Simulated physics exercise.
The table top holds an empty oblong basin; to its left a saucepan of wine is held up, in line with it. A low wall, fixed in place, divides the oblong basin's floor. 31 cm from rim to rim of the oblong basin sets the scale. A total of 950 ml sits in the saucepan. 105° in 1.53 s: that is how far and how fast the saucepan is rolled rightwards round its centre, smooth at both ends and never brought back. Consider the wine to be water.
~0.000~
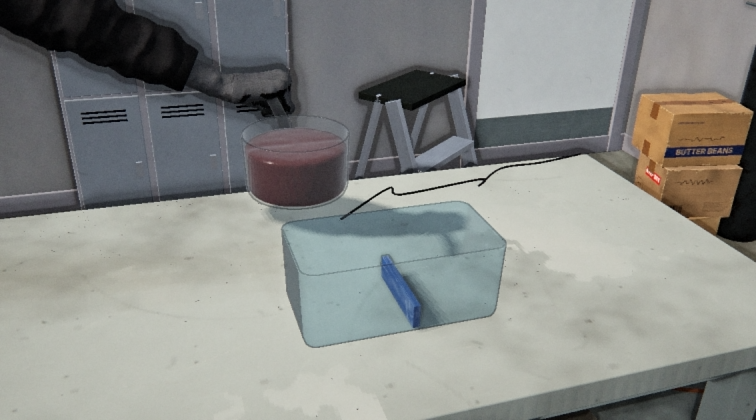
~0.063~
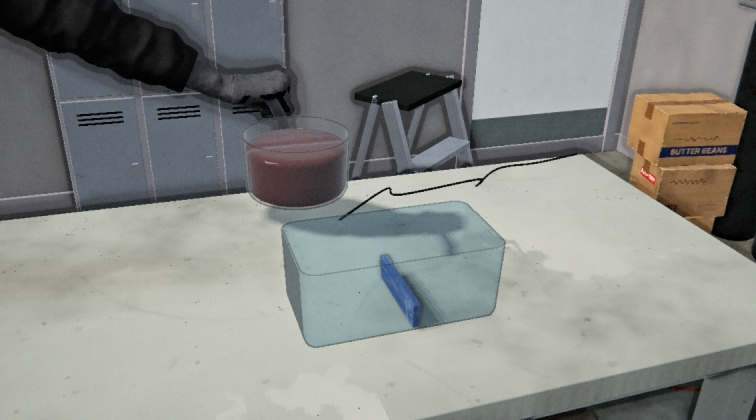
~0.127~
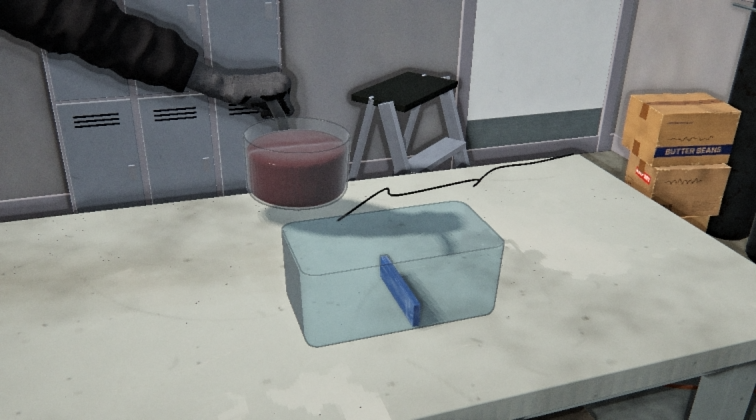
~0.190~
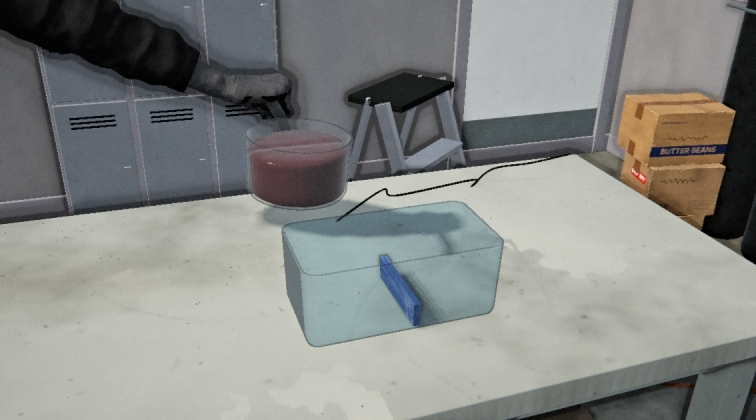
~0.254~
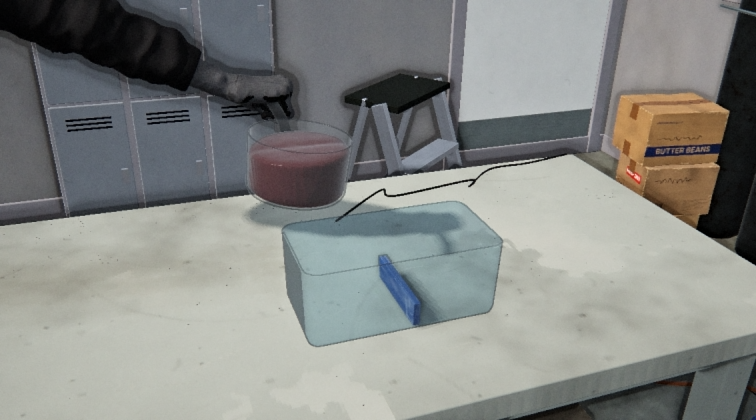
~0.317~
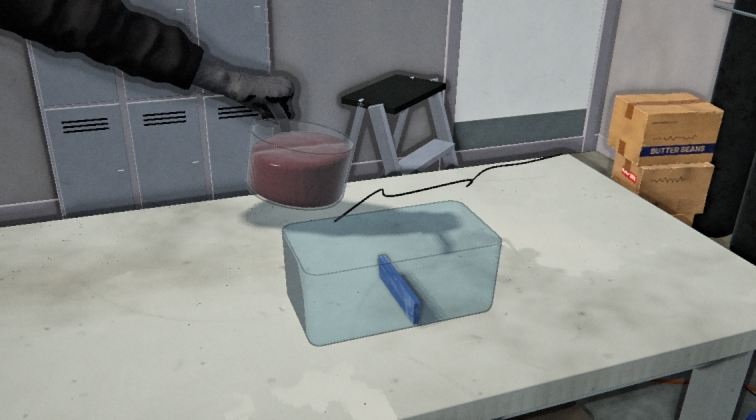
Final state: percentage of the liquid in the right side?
Approximately 43 %.
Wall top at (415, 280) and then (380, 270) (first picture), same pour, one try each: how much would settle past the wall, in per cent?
Roughly 15 per cent, then 65 per cent.
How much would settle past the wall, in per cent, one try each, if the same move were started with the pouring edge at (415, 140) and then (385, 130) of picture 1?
About 85 %, then about 80 %.
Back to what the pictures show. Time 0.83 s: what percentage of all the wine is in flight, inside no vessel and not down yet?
Near 24 per cent at that moment.
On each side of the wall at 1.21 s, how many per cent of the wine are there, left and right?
Left roughly 34, right roughly 42.
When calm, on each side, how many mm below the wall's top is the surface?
The left side gives some 18 mm, the right side some 20 mm.
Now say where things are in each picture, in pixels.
Tilt 0°; pouring edge (347, 129); surface from (244, 148) to (344, 139); the oblong basin's rim runs from (290, 250) to (486, 223); the wall's top is at (400, 280), in the first picture.
Tilt 0°; pouring edge (347, 130); surface from (244, 149) to (344, 140), in the second picture.
Tilt 2°; pouring edge (348, 132); surface from (246, 149) to (345, 141), in the third picture.
Tilt 4°; pouring edge (349, 134); surface from (247, 150) to (346, 141), in the fourth picture.
Tilt 7°; pouring edge (350, 138); surface from (249, 151) to (347, 142), in the fifth picture.
Tilt 11°; pouring edge (351, 141); surface from (251, 152) to (348, 142), in the sixth picture.
Then, 0.83 s in, the tilt is 60° and 66 per cent is still to pour, 7 is left of the wall and 4 right of it.
Then, 1.21 s in, the tilt is 94° and 15 per cent is still to pour, 34 is left of the wall and 42 right of it.
Then, 1.60 s in, the tilt is 105° and 1 per cent is still to pour, 55 is left of the wall and 43 right of it.
Then, 2.03 s in, the tilt is 105° and 0 per cent is still to pour, 57 is left of the wall and 43 right of it.
Finally, 57 per cent lies left of the wall, 43 right of it and 1 outside.
